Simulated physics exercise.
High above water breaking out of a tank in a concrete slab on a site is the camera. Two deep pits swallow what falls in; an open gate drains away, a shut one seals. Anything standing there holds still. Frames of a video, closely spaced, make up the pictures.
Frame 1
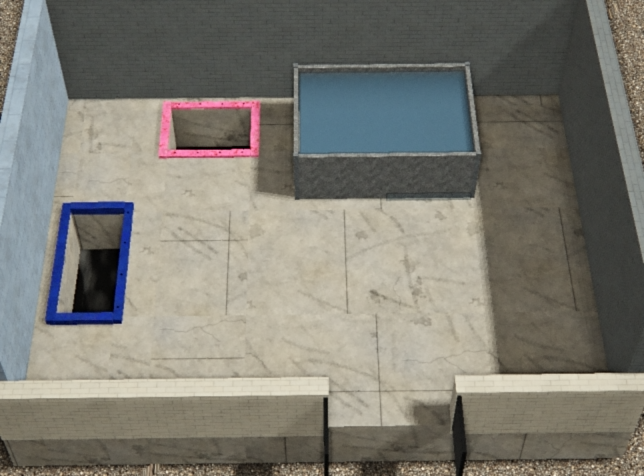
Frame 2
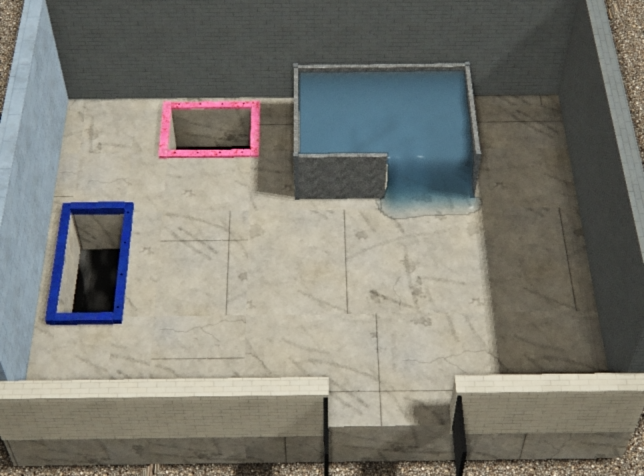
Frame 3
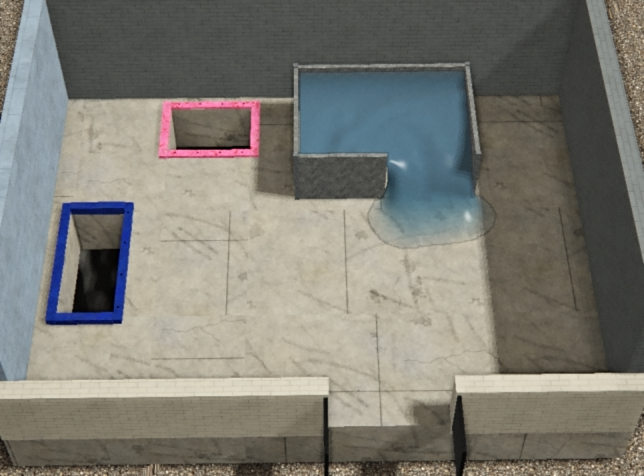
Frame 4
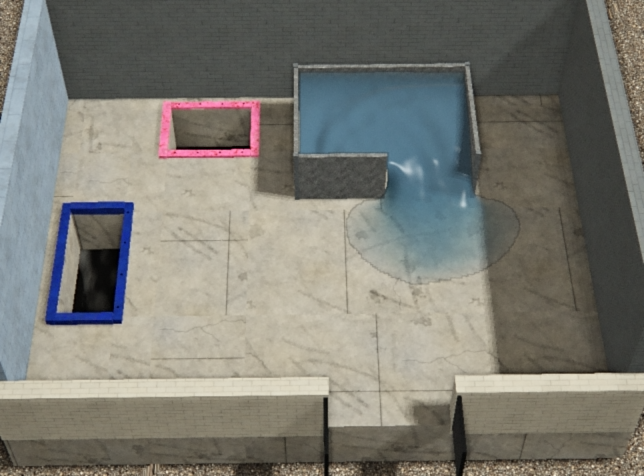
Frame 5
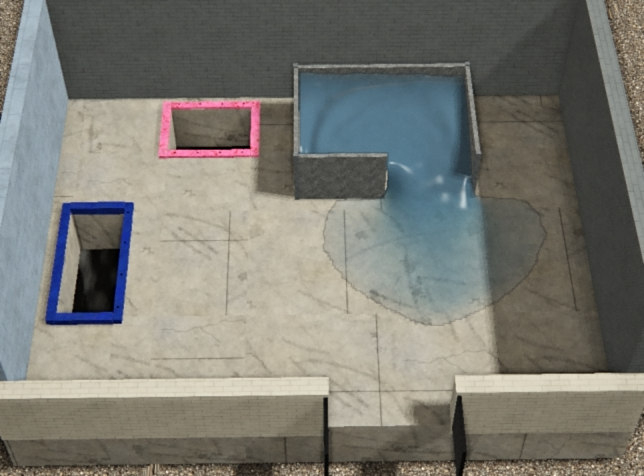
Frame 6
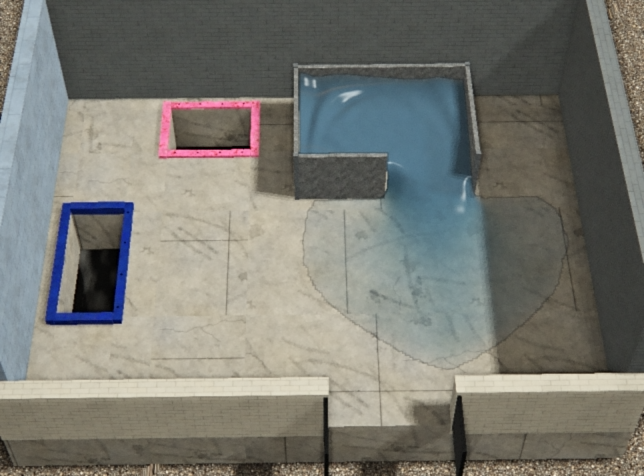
Water poured out through a gap at the front right of a gray tank and spread in a widening sheet across the concrete floor, while the pink-edged and blue-edged pits stayed dry.
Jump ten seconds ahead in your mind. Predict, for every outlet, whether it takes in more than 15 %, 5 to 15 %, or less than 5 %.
Outcome: The gate gets a sizeable chunk - beyond fifteen per cent; the pink pit gets a mere sliver - short of five per cent; the blue pit gets a mere sliver - short of five per cent.
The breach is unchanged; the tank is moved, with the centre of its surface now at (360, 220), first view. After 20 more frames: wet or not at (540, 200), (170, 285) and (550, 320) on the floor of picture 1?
Outcome, in sequence: Wetted, unwetted, wetted.
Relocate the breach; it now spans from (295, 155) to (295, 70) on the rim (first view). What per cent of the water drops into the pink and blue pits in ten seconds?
Pink 45 %, blue 14 %.
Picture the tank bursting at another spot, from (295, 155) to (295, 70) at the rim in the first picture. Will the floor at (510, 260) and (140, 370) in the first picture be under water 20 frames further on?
Result, point by point: Unwetted; inundated.
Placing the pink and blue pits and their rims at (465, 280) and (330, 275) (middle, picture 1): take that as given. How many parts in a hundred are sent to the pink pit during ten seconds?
Out of every hundred parts, the pink pit gets 55.
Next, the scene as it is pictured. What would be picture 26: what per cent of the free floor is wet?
My best guess is some 50 %.
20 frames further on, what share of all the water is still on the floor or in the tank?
About 84 %.
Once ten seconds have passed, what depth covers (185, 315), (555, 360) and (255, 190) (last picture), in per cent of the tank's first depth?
10, 12 and 4 in a hundred, in turn.
A moment on, water covers 40 % of the floor; the gate 2 %, the pink pit 0 %, the blue pit 0 %.
Next, water covers 40 % of the floor; the gate 8 %, the pink pit 0 %, the blue pit 0 %.
Then, water covers 50 % of the floor; the gate 16 %, the pink pit 0 %, the blue pit 0 %.
Later, water covers 70 % of the floor; the gate 26 %, the pink pit 0 %, the blue pit 0 %.
In the end, water covers 90 % of the floor; the gate 34 %, the pink pit 0 %, the blue pit 1 %.
